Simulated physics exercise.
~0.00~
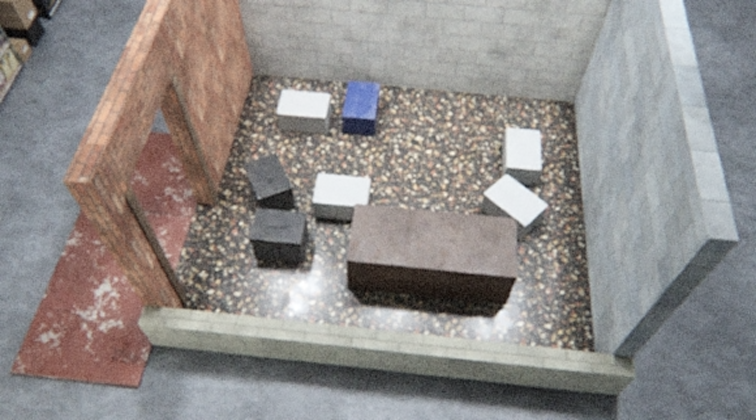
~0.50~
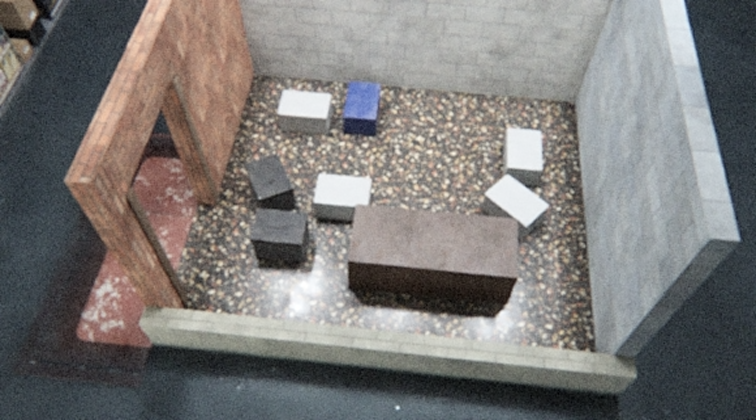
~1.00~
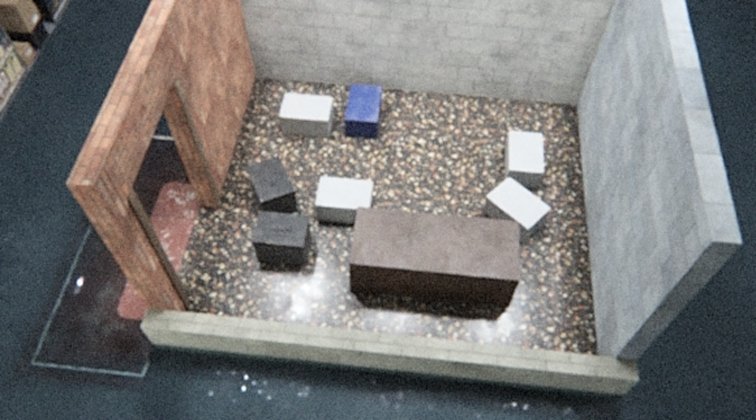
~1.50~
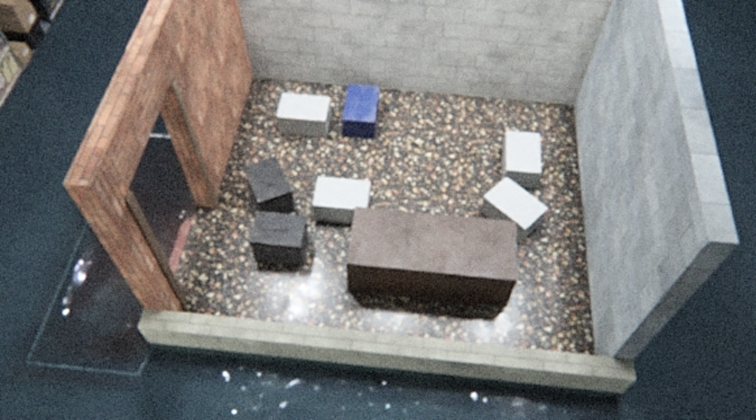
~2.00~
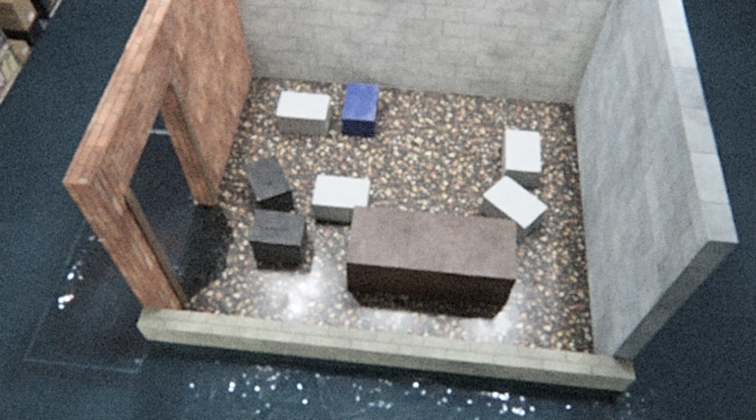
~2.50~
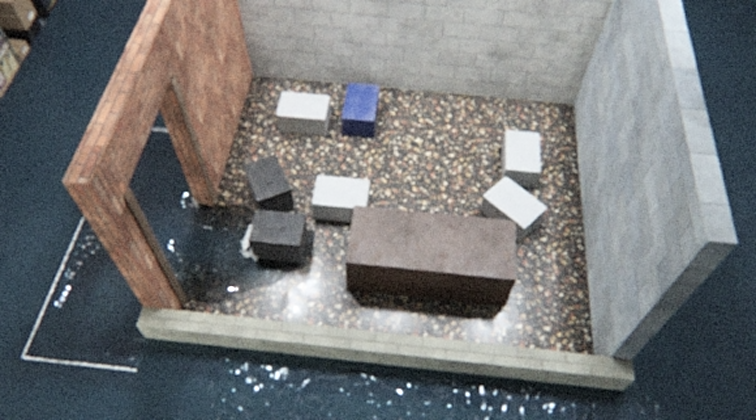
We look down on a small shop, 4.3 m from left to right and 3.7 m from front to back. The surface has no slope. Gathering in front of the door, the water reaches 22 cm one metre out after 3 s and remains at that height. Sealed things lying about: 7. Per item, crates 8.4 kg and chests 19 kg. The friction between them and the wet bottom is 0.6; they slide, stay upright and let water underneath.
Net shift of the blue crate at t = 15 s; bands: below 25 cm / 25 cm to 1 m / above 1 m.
Above 1 m.
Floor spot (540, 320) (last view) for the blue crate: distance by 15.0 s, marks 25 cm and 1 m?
It goes a long way.
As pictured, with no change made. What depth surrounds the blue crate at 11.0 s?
Close to 11 centimetres.
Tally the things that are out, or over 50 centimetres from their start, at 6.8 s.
Result: 2.
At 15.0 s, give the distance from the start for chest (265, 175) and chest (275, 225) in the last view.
In turn: 30 cm, 150 cm.
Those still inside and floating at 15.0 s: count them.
Count: 7.
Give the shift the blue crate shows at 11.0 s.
Around 30 cm from the start by that time.
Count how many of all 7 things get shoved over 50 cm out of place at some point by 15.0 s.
All told, that gives 7.
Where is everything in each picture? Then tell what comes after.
The first frame shows the blue crate at (361, 100) rests on the ground; water covers 0.0 m2; 0 of 7 have shifted.
The second frame shows the blue crate at (362, 100) rests on the ground; water covers 0.0 m2; 0 of 7 have shifted.
The third frame shows the blue crate at (364, 103), on the bottom; water covers 0.0 m2; 0 of 7 have shifted.
The fourth frame shows the blue crate at (361, 103) rests on the ground; 0.0 m2 under water; 0 of 7 have shifted.
The fifth frame shows the blue crate at (361, 101), on the bottom; 0.3 m2 under water; 0 of 7 have shifted.
The sixth frame shows the blue crate at (361, 102), on the bottom; 0.8 m2 under water; 0 of 7 have shifted.
After 3.5 s the blue crate is near (361, 102), 0.0 m from its start, aground; 0 afloat.
After 6.8 s the blue crate is near (361, 102), 0.0 m from its start, aground; 2 afloat.
After 11.0 s the blue crate is near (351, 84), 0.3 m from its start, afloat; 6 afloat.
After 15.0 s the blue crate is near (304, 202), 1.7 m from its start, afloat; 7 afloat.
